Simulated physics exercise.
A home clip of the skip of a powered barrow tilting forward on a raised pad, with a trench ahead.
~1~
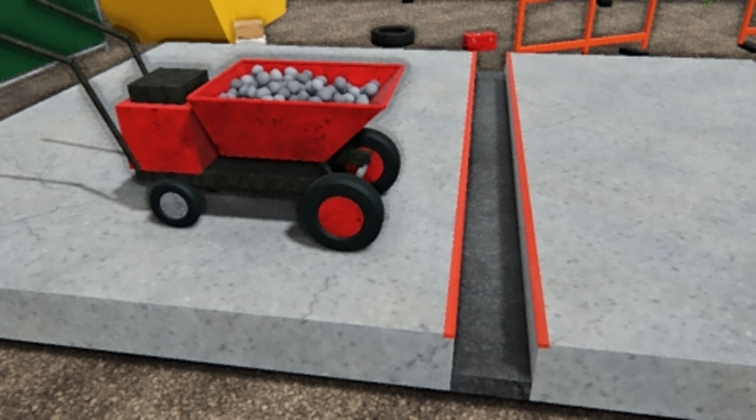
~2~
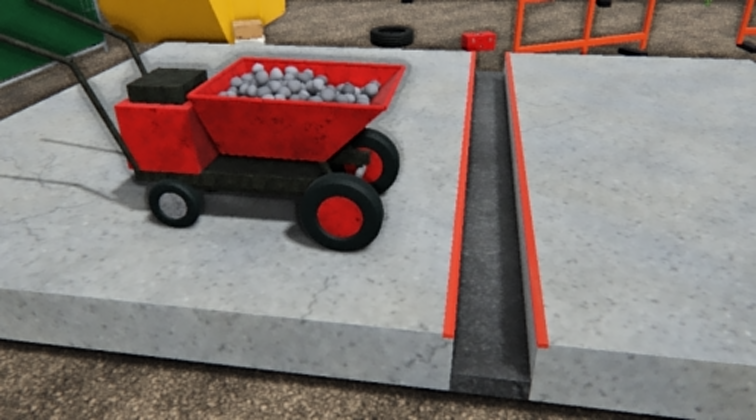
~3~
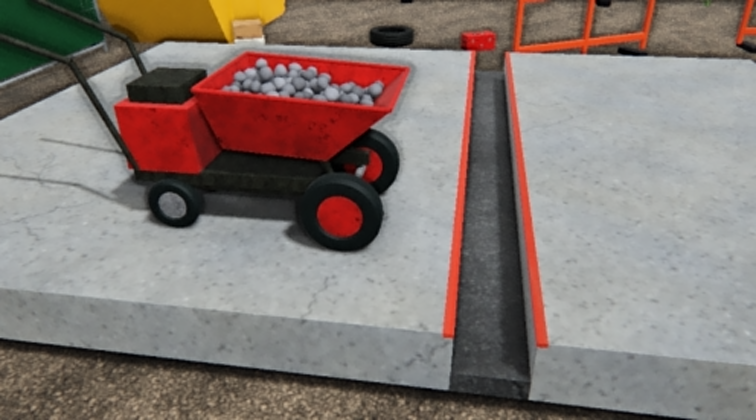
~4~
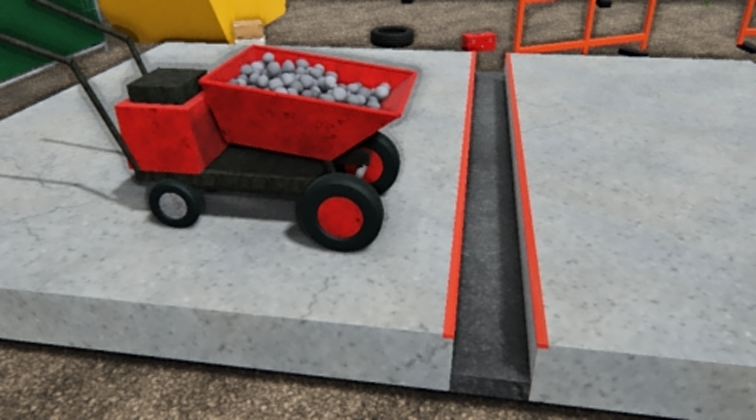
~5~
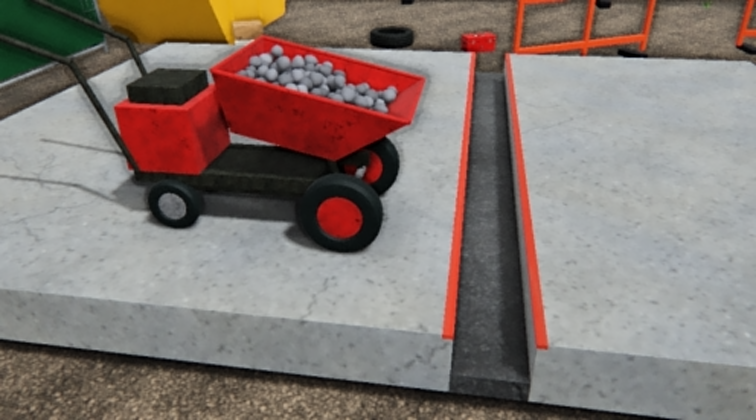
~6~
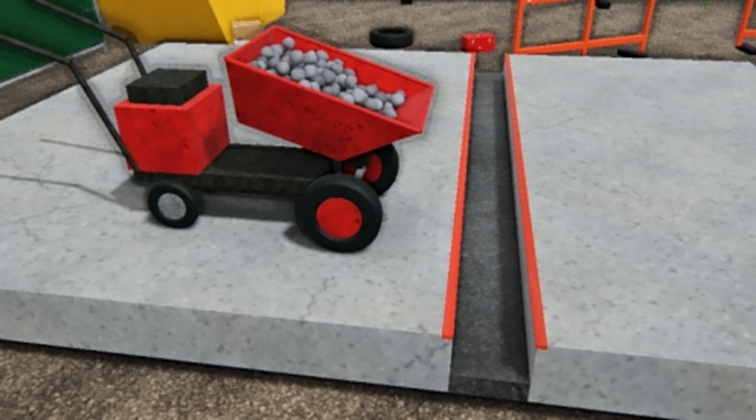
The red skip of a small barrow, loaded with grey cobbles, tilts forward toward the right.
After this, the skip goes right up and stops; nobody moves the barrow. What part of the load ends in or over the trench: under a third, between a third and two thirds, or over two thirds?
The trench takes more than two thirds.
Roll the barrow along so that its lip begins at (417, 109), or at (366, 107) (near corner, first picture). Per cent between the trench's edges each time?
First some 50, then 90 per cent.
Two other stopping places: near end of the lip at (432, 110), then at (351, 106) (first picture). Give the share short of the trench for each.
Near 0 % and 10 %.
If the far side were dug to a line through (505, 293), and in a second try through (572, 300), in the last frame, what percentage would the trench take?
Roughly 50 per cent, and 100 per cent.
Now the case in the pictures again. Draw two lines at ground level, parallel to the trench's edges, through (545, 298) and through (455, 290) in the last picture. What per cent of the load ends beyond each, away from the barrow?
First some 10, then 100 per cent.
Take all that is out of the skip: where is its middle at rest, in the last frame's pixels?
Close to (497, 247).
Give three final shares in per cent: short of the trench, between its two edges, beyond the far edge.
About: Short 0, between 85, beyond 15 per cent.
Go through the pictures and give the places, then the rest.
The first frame shows lip of the skip near (383, 108), level; top of the load near (285, 87), round cobbles; first edge of the trench near (453, 287); far edge near (538, 295), the trench over half as wide as the skip, and about half as deep as wide.
The second frame shows lip of the skip near (384, 109), level; top of the load near (285, 86).
The third frame shows lip of the skip near (390, 111), tipped barely; top of the load near (284, 84).
The fourth frame shows lip of the skip near (399, 116), tipped a little; top of the load near (278, 84).
The fifth frame shows lip of the skip near (409, 123), tipped a little; top of the load near (287, 79).
The sixth frame shows lip of the skip near (420, 132), tipped clearly; top of the load near (283, 69); first edge of the trench near (452, 288); far edge near (536, 296).
Shortly afterwards, skip tipped steeply; the whole lot in the skip.
Next, skip tipped right over; the bulk in the skip; near a quarter in or heaped over the trench; only a few falling.
Some moments later, skip tipped right over; a little in the skip; only a few short of the trench; the bulk in or heaped over the trench; a little beyond it.
In the end, skip tipped right over; only a few short of the trench; the bulk in or heaped over the trench; a little beyond it.
